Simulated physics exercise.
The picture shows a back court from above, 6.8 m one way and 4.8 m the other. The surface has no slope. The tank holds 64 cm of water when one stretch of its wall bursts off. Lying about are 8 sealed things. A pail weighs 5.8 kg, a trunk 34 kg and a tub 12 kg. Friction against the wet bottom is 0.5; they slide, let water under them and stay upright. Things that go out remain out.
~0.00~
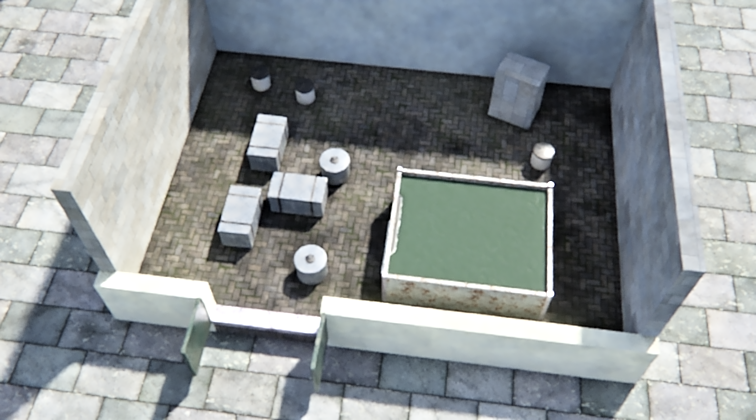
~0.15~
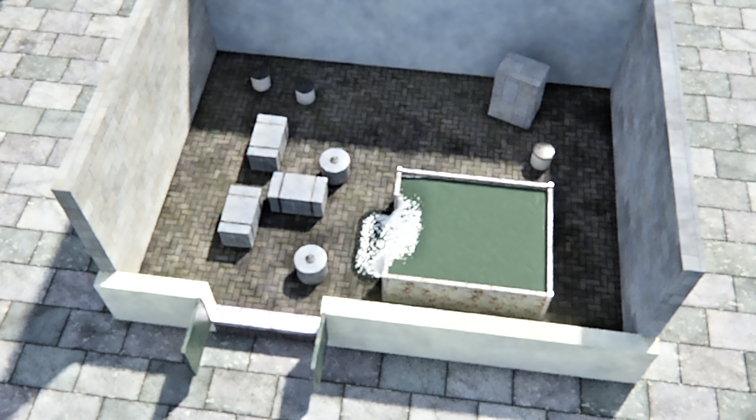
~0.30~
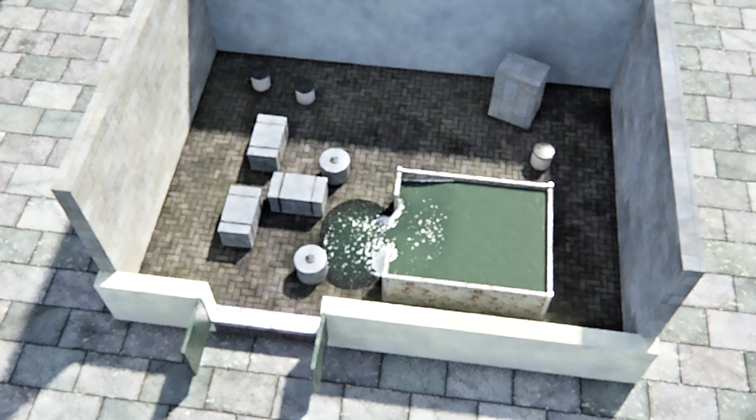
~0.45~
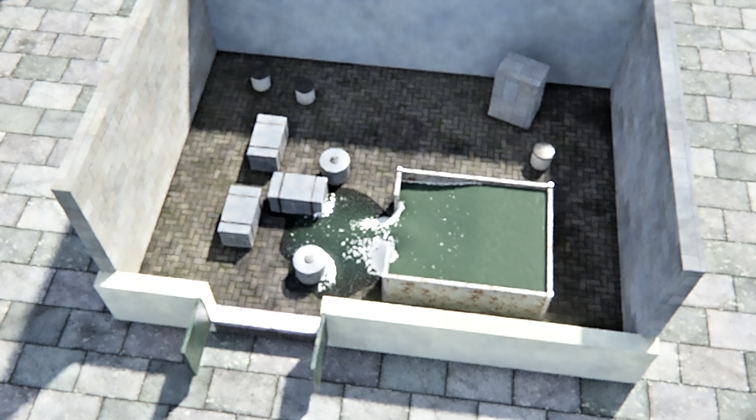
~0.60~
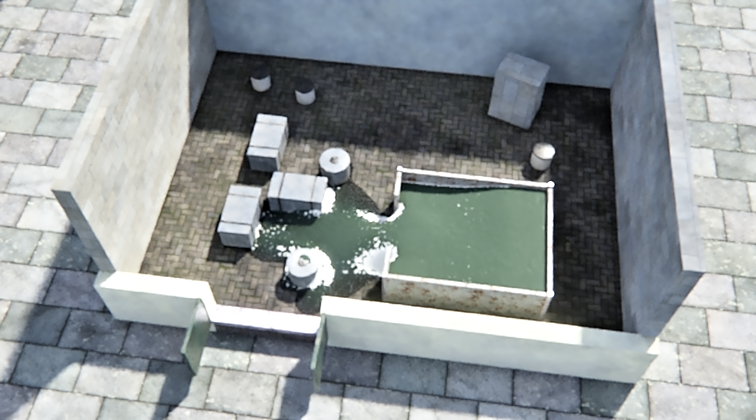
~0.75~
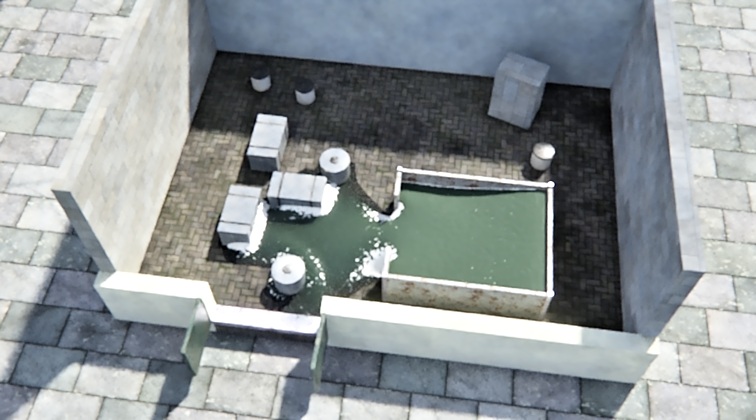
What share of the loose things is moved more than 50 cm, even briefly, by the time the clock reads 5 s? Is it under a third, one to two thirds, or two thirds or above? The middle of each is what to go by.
It is two thirds or above.
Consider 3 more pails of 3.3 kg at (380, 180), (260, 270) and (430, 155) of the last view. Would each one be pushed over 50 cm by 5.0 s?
Within it, beyond it, within it.
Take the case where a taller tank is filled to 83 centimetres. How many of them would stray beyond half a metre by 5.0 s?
In that case 7 of them.
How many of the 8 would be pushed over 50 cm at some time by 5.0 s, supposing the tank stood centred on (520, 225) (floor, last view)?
Result: 7.
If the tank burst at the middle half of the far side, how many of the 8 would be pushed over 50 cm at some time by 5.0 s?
That gives 3 of them.
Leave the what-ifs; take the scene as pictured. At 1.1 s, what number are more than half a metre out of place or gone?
Result: 1.
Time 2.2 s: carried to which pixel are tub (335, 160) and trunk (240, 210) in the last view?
Roughly (340, 129), then roughly (168, 193).
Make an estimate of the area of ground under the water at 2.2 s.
Around 16 m2 of it.
After 1.1 s 1 of 8 are over 50 cm from their spots; 0 afloat.
After 2.2 s 5 of 8 are over 50 cm from their spots; 2 afloat.
After 3.5 s 5 of 8 are over 50 cm from their spots; 4 afloat.
After 5.0 s 7 of 8 are over 50 cm from their spots, and 7 have been at some point; 4 afloat.
